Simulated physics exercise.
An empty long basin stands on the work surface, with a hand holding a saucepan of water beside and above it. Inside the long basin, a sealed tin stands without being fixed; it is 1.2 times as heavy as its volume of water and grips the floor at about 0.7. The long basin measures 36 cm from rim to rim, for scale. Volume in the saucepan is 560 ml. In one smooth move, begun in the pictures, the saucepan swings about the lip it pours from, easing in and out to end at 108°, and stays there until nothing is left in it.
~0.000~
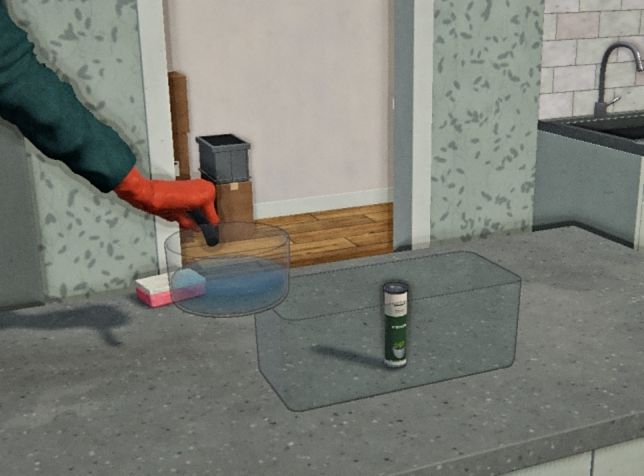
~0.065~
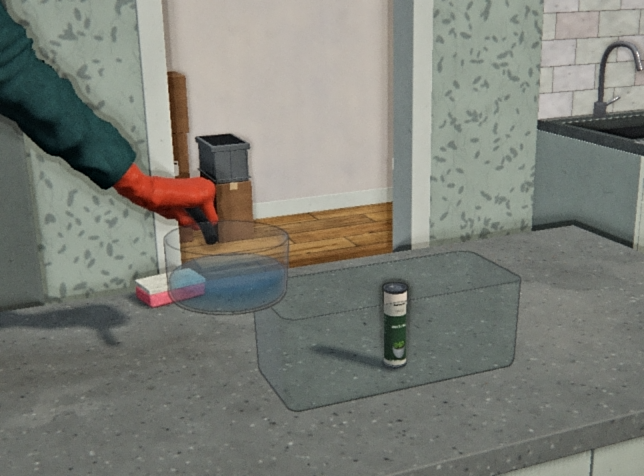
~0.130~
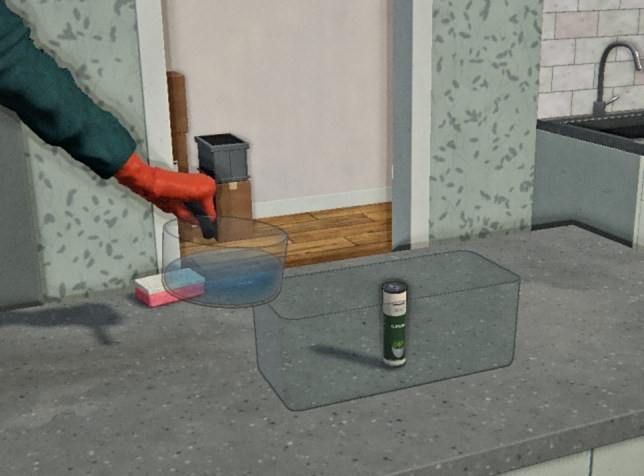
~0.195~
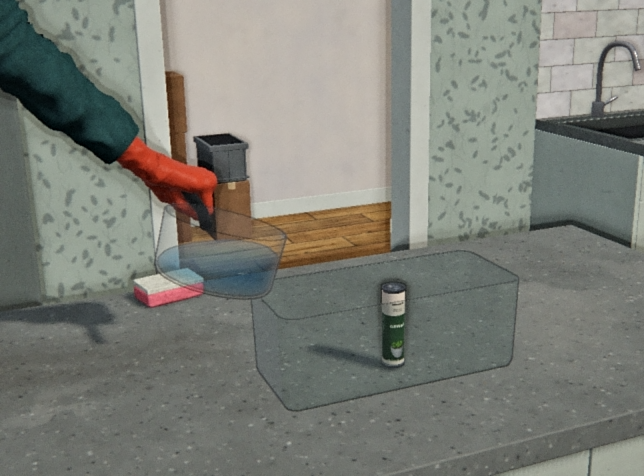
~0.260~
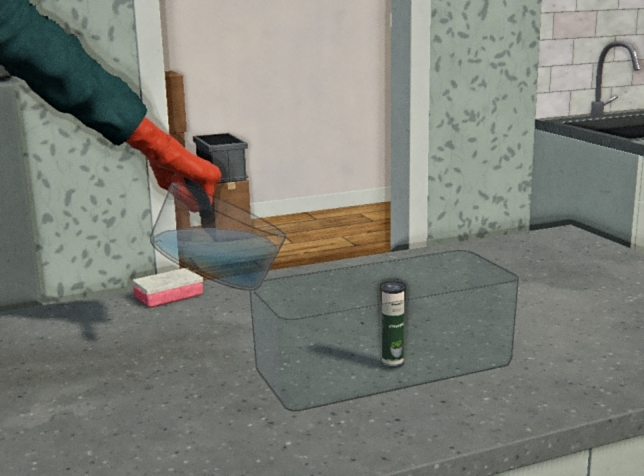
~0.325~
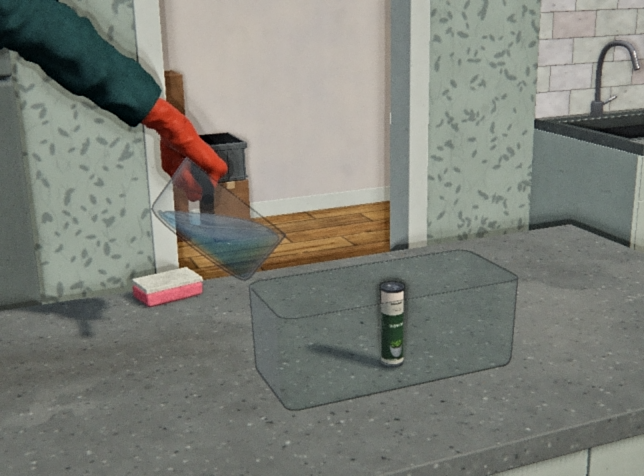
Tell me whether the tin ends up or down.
It is left standing.
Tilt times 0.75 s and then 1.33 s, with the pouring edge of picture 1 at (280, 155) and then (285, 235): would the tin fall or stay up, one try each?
Run one: It tumbles. Run two: It does not tip.
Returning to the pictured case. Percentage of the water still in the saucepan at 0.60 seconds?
I'd put it near 36 percent.
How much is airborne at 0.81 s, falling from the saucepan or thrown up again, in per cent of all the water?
Some 12 per cent.
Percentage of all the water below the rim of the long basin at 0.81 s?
Around 84 per cent of the whole.
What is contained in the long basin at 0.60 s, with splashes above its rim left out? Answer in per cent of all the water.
Near 10 in a hundred.
Then, 0.60 s in, the tilt is 98° and 35 per cent is still to pour; the tin stands where it began.
Then, 0.81 s in, the tilt is 108° and 5 per cent is still to pour; the tin stands where it began.
Then, 1.02 s in, the tilt is 108° and 0 per cent is still to pour; the tin stands where it began.
Then, 1.25 s in, the tilt is 108° and 0 per cent is still to pour; the tin stands where it began.
Finally, the tin stands where it began.
